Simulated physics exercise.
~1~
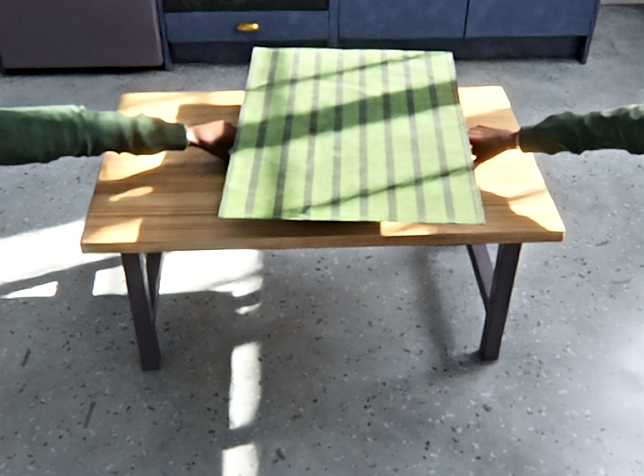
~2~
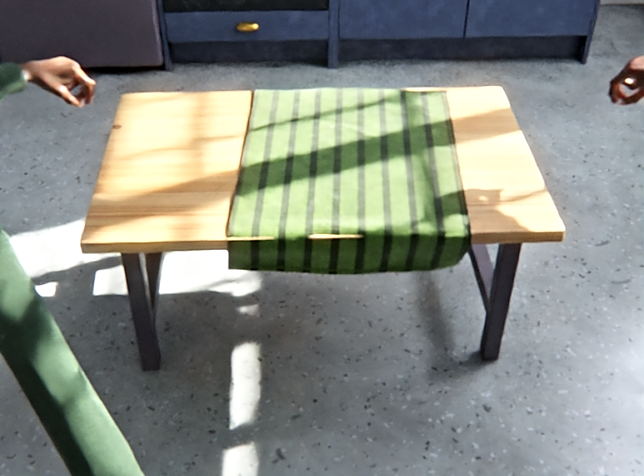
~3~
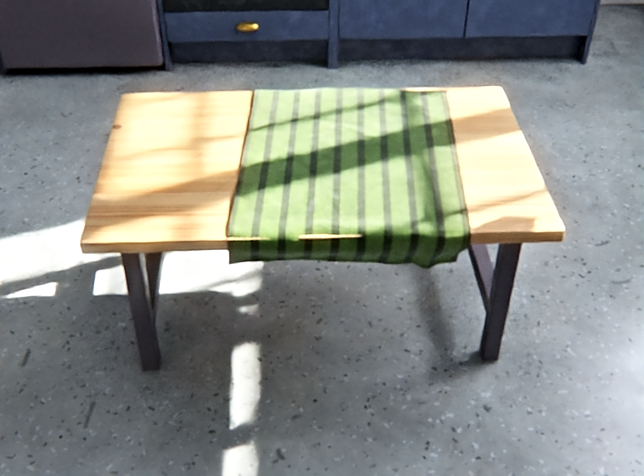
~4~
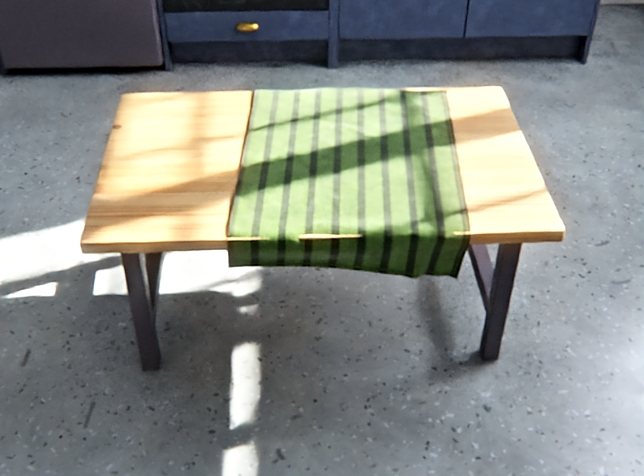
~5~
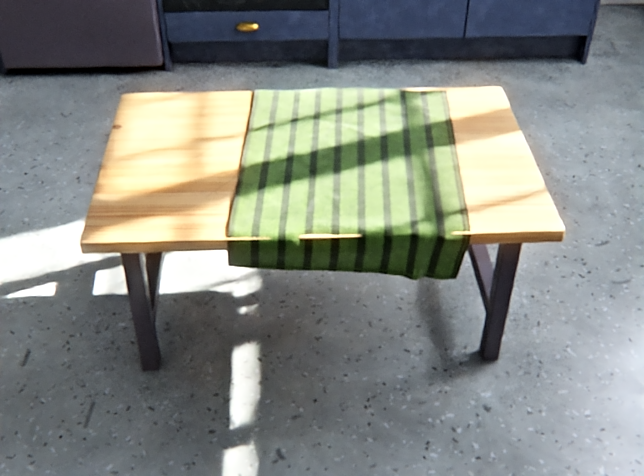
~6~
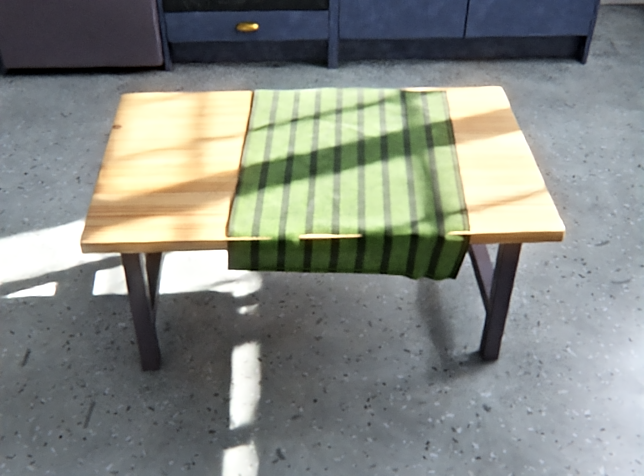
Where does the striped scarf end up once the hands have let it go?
It stays on the wooden table, with most of it lying across the top and its front end hanging over the near edge.
A grey speckled floor with patches of sunlight is seen from the front and slightly above, with dark blue cabinets along the back. A light wooden table with dark legs stands in the middle. Two hands in green sleeves, one at each side, hold a green scarf with dark stripes spread level over the table. They let go and draw away to the left and right as the cloth drops onto the top, its front end folding down over the near edge. The hanging part sways slightly, then settles, and the scarf stays draped there.
